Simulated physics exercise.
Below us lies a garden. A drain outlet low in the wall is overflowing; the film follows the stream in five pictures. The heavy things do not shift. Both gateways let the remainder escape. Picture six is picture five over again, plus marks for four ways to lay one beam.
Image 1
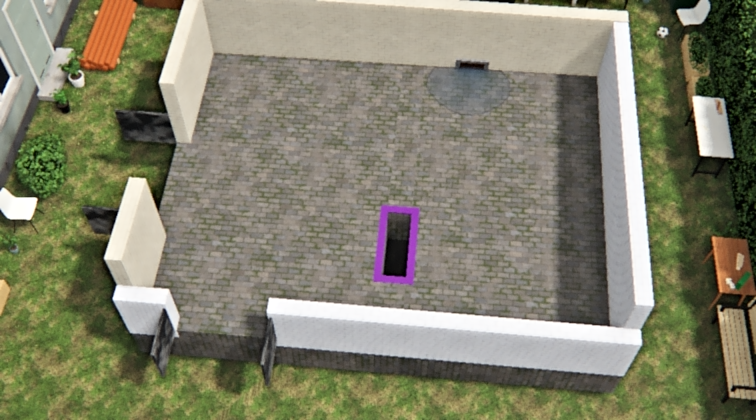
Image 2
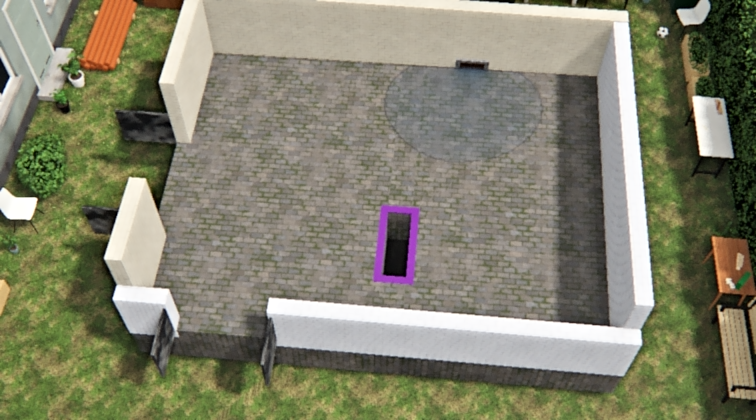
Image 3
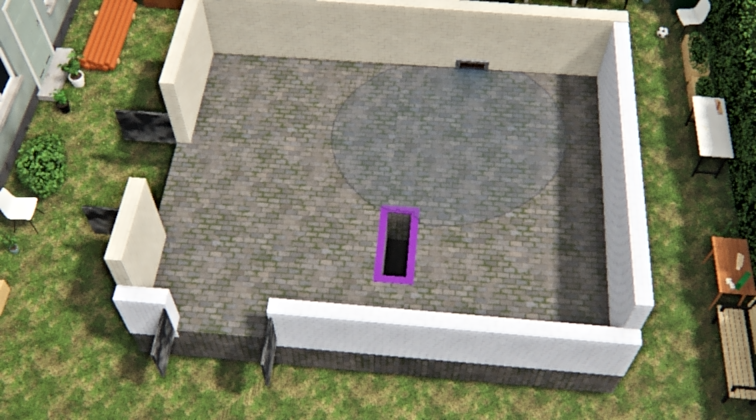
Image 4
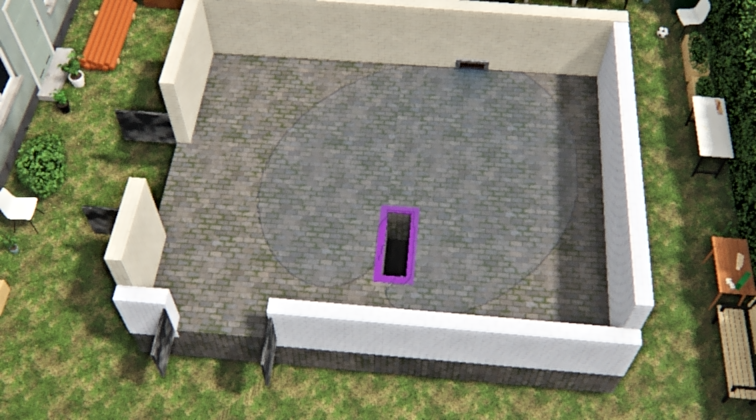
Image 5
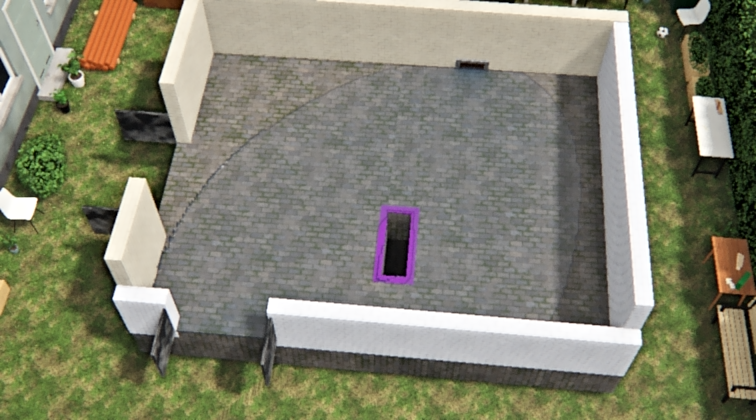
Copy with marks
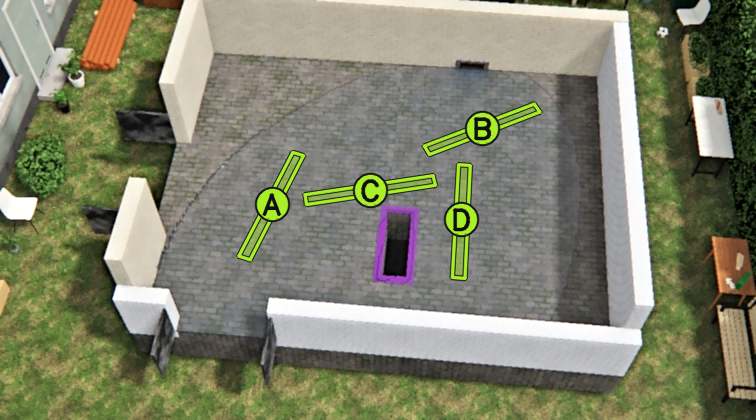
Water spread from an outlet in the back wall across the walled, paved yard in the garden, reached the purple-edged drain, then covered most of the paving, out toward the open gates on the left.
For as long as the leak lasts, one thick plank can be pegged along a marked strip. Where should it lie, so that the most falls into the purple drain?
A works best here.
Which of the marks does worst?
It is B.
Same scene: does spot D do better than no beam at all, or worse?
Spot D is worse.
On the marked copy, A from (244, 257) to (298, 154); B from (426, 150) to (537, 108); C from (305, 199) to (434, 180); D from (458, 277) to (464, 165).
With A, about 25 % of the stream runs into the purple drain, about 75 % out by the gates.
With B, about 6 % of the stream runs into the purple drain, about 94 % out by the gates.
With C, about 15 % of the stream runs into the purple drain, about 85 % out by the gates.
With D, about 18 % of the stream runs into the purple drain, about 82 % out by the gates.
